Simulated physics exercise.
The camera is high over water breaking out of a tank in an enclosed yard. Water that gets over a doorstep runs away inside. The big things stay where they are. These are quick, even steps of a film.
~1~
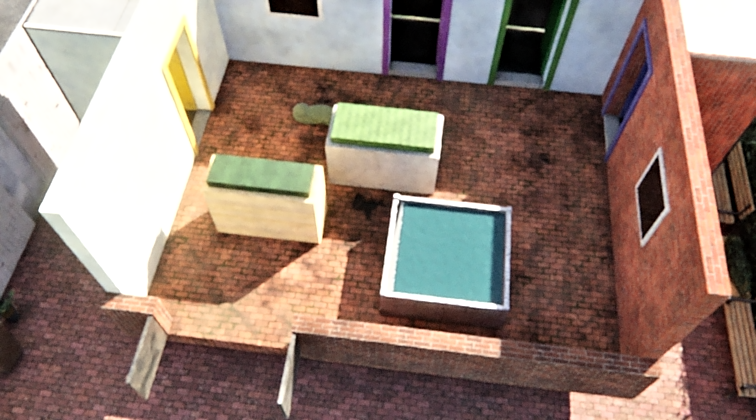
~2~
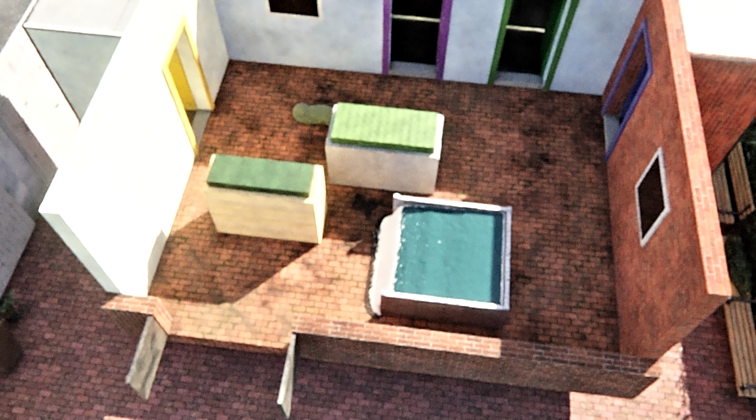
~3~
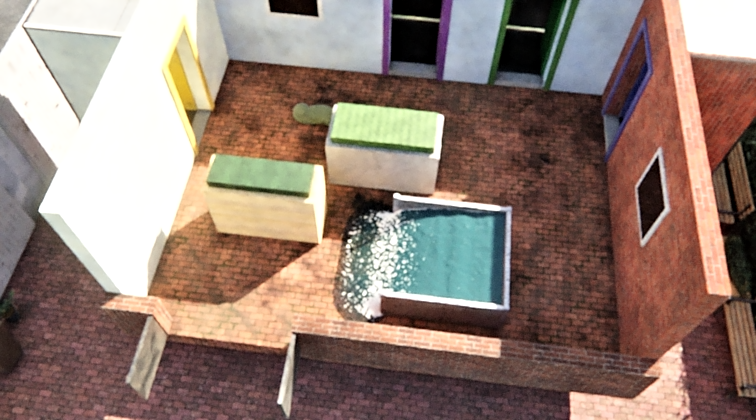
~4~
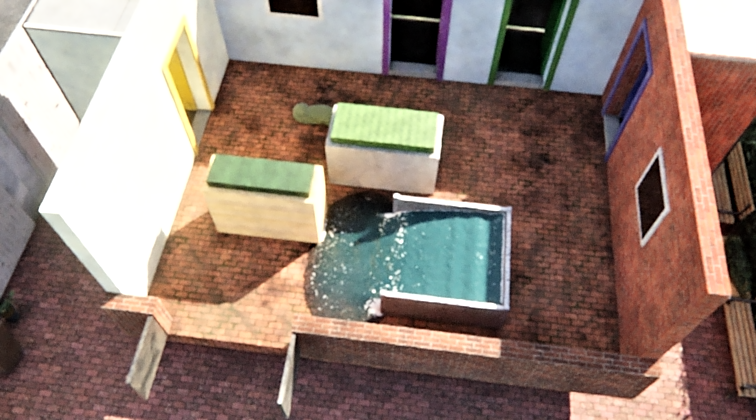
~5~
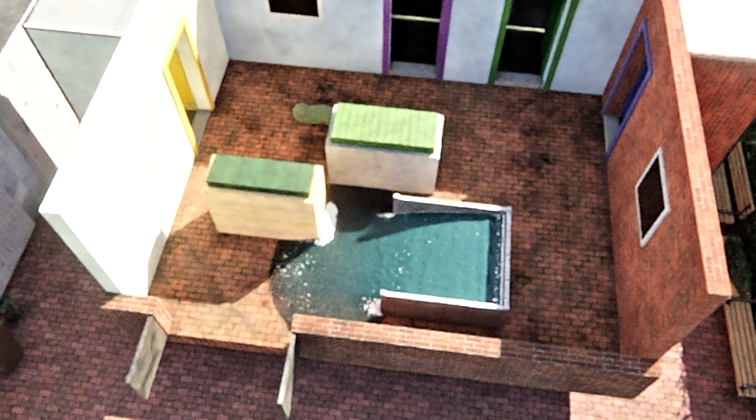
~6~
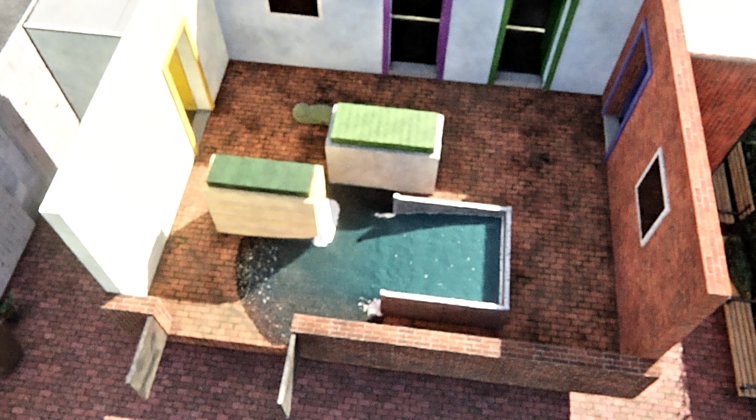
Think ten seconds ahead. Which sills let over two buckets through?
The yellow door lets in a lot; the purple door admits no more than that; the green door admits no more than that; the blue door admits no more than that.
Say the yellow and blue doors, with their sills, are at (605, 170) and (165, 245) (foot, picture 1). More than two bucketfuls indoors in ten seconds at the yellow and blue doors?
Then: The yellow one keeps below it, the blue one takes more.
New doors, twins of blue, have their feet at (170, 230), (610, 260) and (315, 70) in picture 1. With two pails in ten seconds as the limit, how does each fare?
In that order: Passes that mark, is under, takes less.
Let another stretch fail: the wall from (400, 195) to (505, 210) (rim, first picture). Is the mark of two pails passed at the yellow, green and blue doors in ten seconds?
In short: Yellow door floods, green door takes more, blue door lets more in.
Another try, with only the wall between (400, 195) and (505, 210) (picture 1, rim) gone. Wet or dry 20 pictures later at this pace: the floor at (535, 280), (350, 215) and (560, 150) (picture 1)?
In that order: Free of water, covered, awash.
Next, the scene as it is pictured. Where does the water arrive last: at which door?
It is the green door.
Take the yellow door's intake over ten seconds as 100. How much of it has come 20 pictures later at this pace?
Roughly 50 per cent.
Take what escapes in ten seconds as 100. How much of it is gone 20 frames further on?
Some 45 per cent.
A moment on, water covers 25 % of the floor; the yellow door not reached, the purple door not reached, the green door not reached, the blue door not reached.
Next, water covers 40 % of the floor; the yellow door wet at the sill, nothing in, the purple door not reached, the green door not reached, the blue door not reached.
Then, water covers 45 % of the floor; the yellow door over two buckets in, the purple door not reached, the green door not reached, the blue door not reached.
Later, water covers 60 % of the floor; the yellow door over two buckets in, the purple door wet at the sill, nothing in, the green door not reached, the blue door wet at the sill, nothing in.
In the end, water covers 80 % of the floor; the yellow door over two buckets in, the purple door wet at the sill, nothing in, the green door wet at the sill, nothing in, the blue door wet at the sill, nothing in.
